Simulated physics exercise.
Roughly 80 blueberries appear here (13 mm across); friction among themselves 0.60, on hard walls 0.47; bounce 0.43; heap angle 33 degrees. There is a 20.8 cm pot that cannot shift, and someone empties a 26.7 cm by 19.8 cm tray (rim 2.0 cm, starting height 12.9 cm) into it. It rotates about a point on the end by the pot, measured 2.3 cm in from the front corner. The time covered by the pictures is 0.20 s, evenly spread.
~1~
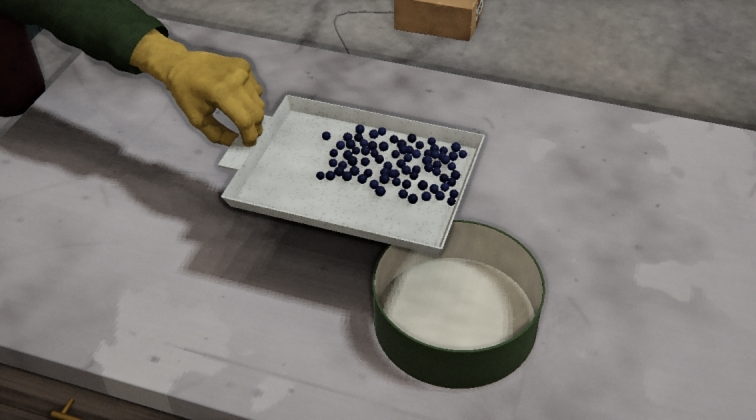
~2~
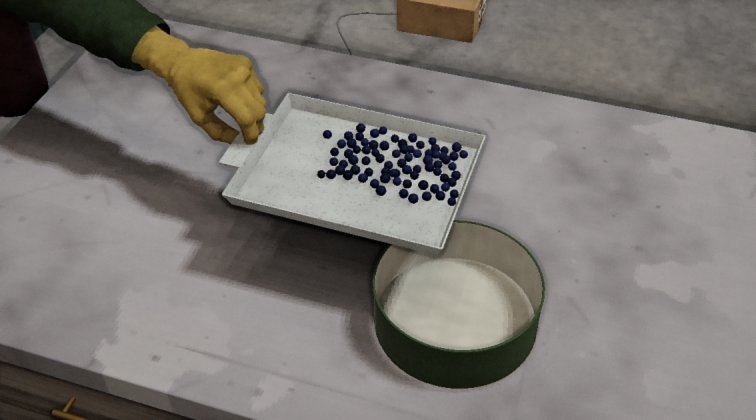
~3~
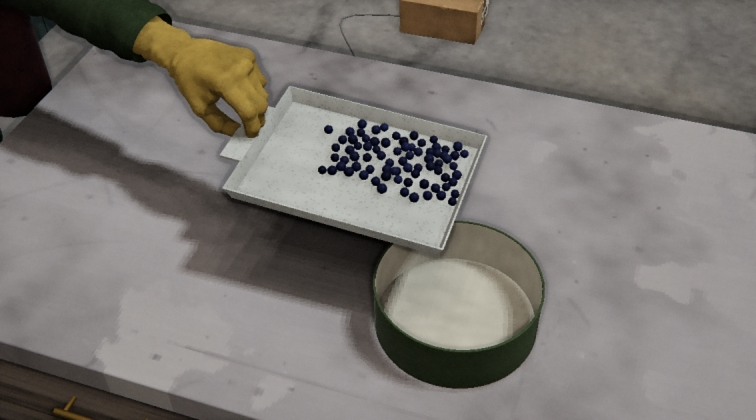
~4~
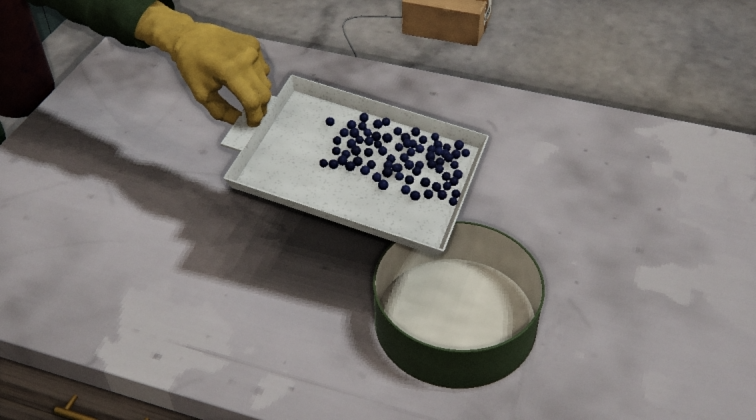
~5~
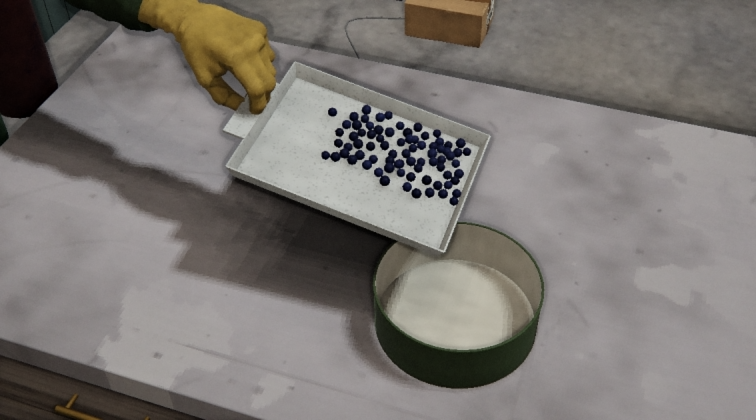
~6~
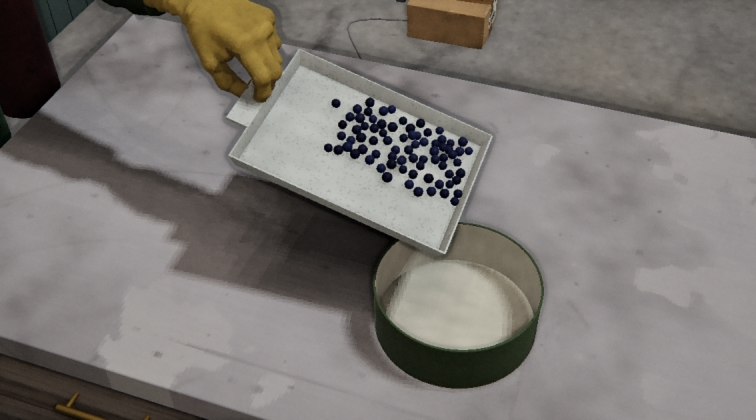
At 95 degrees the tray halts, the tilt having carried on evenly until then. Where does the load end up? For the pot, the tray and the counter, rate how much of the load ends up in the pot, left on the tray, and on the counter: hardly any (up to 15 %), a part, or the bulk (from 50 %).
Pot: The bulk; left on the tray: Hardly any; counter: A part.
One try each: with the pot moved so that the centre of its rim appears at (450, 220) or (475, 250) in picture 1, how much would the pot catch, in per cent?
Roughly 65 and 95 percent.
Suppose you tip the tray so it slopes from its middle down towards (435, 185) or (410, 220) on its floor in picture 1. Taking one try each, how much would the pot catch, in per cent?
I'd put it at roughly 30 per cent for the first tilt and roughly 100 per cent for the second.
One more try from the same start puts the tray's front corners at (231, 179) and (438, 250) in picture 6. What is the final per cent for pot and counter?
Split: Pot = 100, counter = 0.
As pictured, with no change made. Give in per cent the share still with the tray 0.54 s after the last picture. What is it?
Value: About 90%.
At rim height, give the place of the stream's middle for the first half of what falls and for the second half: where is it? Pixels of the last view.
The first half passes near (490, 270) and the second half near (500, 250).
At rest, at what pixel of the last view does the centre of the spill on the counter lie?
Roughly at pixel (557, 272) in the last view.
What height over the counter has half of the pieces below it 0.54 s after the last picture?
Median height: Approx. 16 cm.
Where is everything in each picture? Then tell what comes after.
Tray tilt 0 degrees, front corners at (229, 194) and (437, 243); middle of the pieces at (401, 164); pot at (458, 281), in the first picture.
Tray tilt 1 degrees, front corners at (230, 192) and (438, 243); middle of the pieces at (402, 163), in the second picture.
Tray tilt 3 degrees, front corners at (231, 186) and (438, 244), lowest corner right front; middle of the pieces at (403, 161), in the third picture.
Tray tilt 7 degrees, front corners at (232, 176) and (439, 244), lowest corner right front; middle of the pieces at (404, 158), in the fourth picture.
Tray tilt 12 degrees, front corners at (234, 164) and (440, 245), lowest corner right front; middle of the pieces at (406, 154), in the fifth picture.
Tray tilt 17 degrees, front corners at (237, 154) and (441, 247), lowest corner right front; middle of the pieces at (409, 150); pot at (458, 282), in the sixth picture.
Then, 0.33 s after the last picture, tilt 55 degrees; the tray holds 100 %, the pot 0 %.
Then, 0.54 s after the last picture, tilt 80 degrees; the tray holds 90 %, the pot 0 %.
Then, 0.88 s after the last picture, tilt 95 degrees; the tray holds 5 %, the pot 65 %.
In the end, pot 70 %, tray 0 %, counter 30 %.
